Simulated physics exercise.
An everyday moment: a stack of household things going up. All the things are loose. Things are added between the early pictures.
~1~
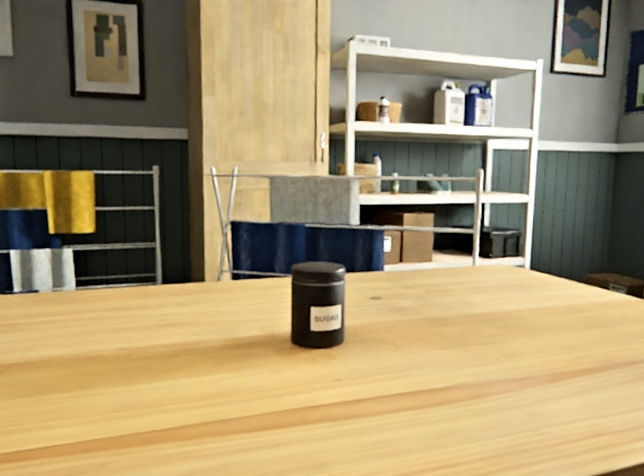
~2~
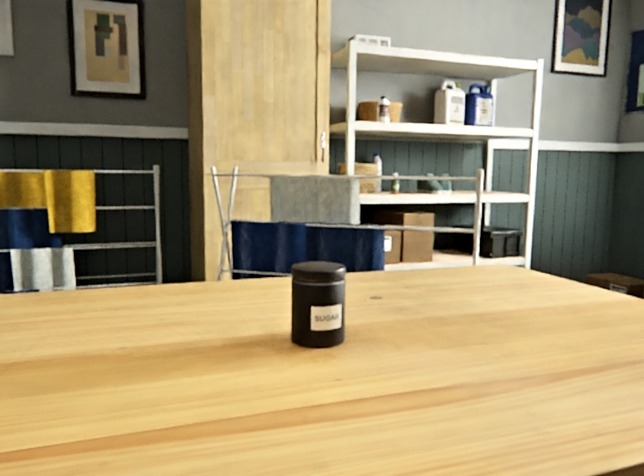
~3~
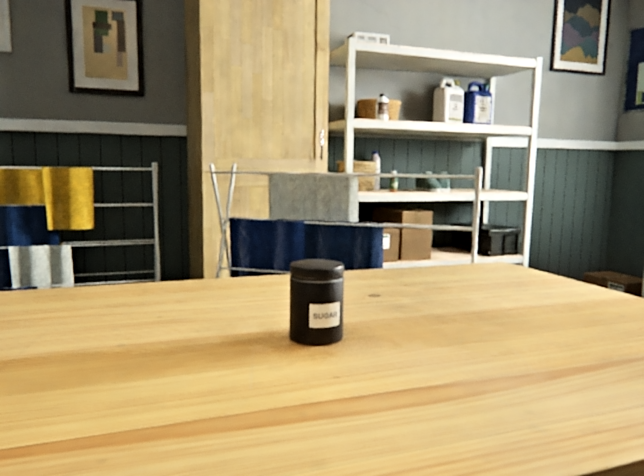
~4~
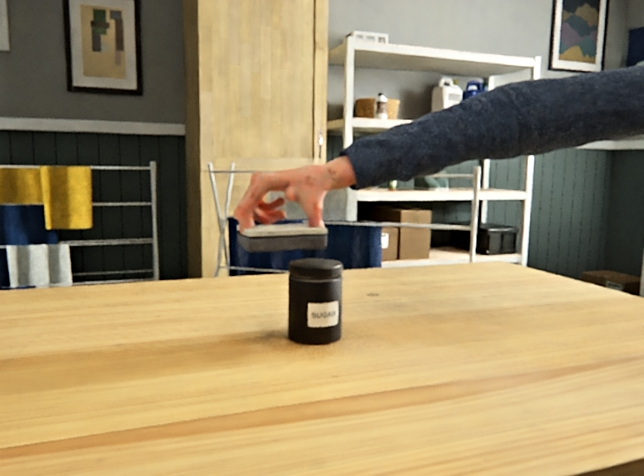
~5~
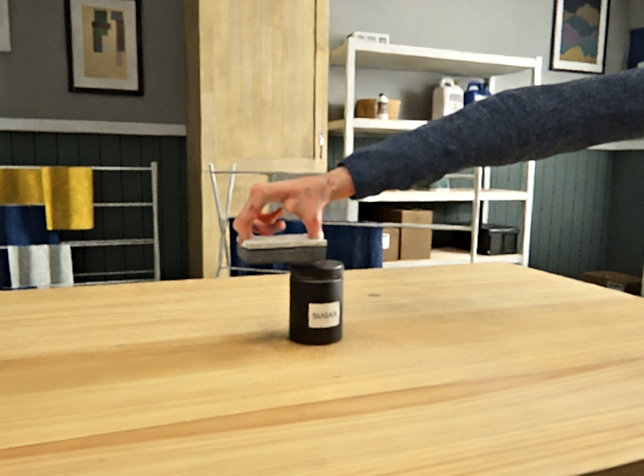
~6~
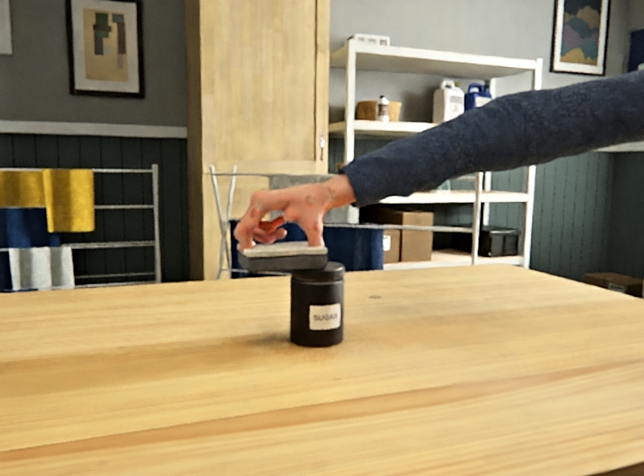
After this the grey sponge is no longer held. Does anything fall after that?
Here the pile comes apart.
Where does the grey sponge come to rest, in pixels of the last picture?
Around (266, 305).
Then, 0.30 s past the last view, grey sponge now fallen.
Then, 0.50 s past the last view, things are still on the move.
Then, 1.00 s past the last view, as before.
Finally, fallen, grey sponge; black jar still in place. Final places as the last picture's camera would see them, grey sponge near (265, 305). The pile gives way.
